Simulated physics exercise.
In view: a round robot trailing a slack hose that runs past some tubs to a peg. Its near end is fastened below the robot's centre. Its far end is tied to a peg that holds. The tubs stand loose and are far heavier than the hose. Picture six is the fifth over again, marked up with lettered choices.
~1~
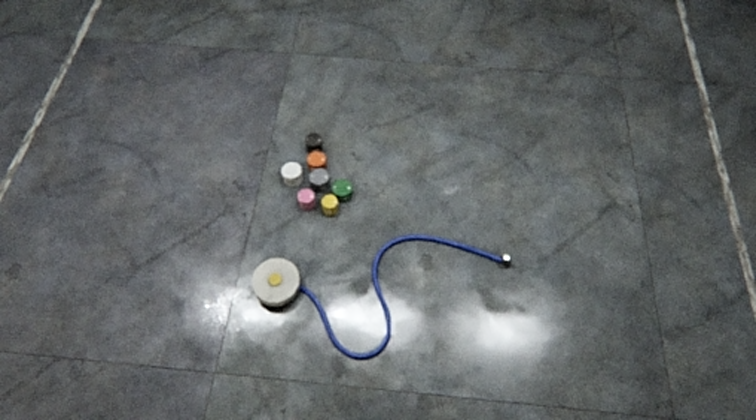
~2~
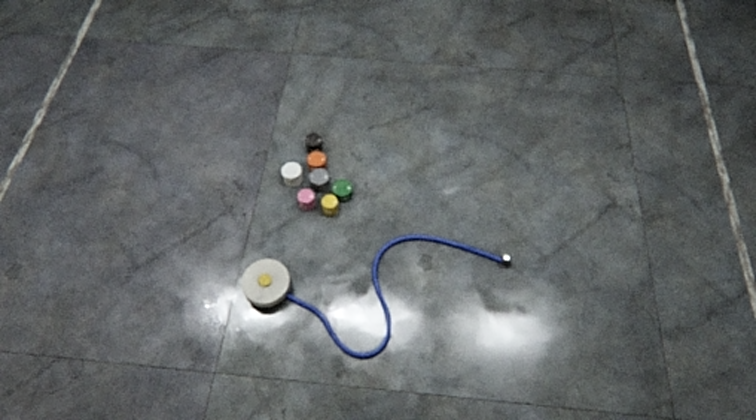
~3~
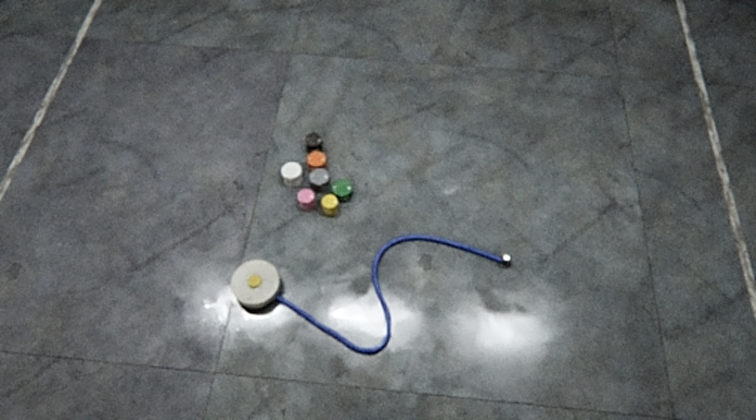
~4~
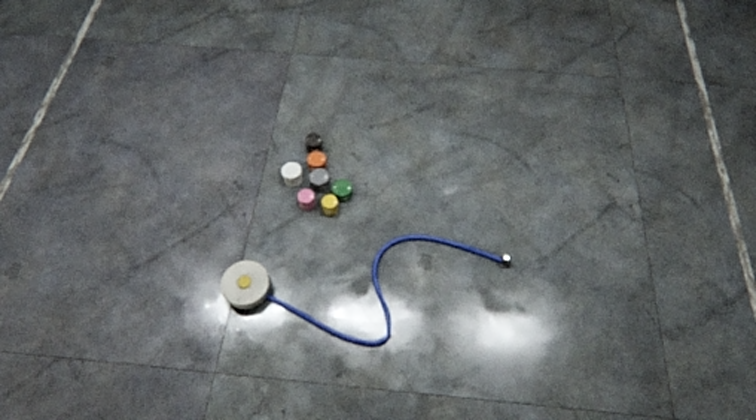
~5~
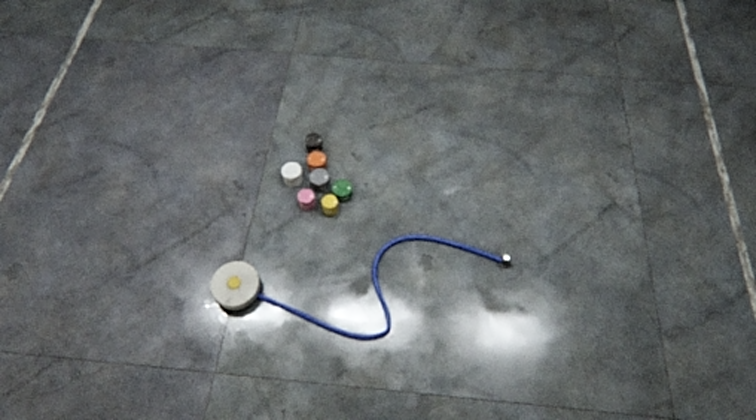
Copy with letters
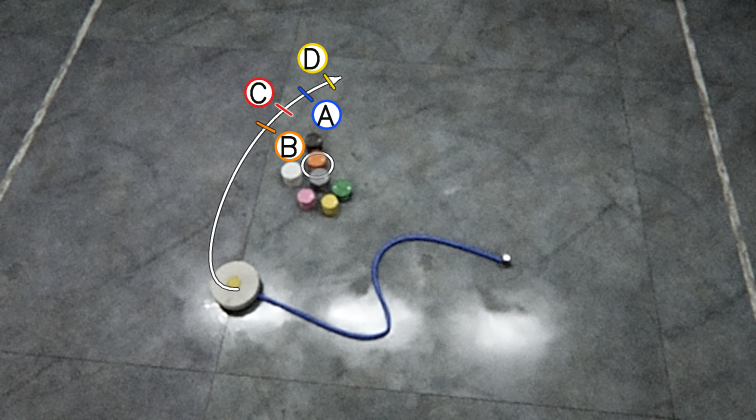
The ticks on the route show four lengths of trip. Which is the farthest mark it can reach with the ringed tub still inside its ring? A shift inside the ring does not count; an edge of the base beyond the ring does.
All is well up to A.
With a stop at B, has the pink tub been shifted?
By then, no.
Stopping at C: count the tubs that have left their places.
By then, none.
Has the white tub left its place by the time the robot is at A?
Yes.
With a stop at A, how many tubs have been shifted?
Two.
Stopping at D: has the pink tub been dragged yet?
Yes.
On the copy, A at (306, 94); B at (266, 127); C at (284, 110); D at (329, 82); the ring at (317, 165); the route from (238, 289) via (242, 160) to (341, 77).
On A. First, robot (216, 211); orange tub (317, 162).
Then, robot (254, 136); orange tub (317, 162).
Finally, robot (305, 89); orange tub (317, 162); white tub (300, 172); pink tub (312, 194); the orange tub is still in its ring.
By contrast, B is safe but short; C is safe but short; D drags the ringed tub to (328, 155).
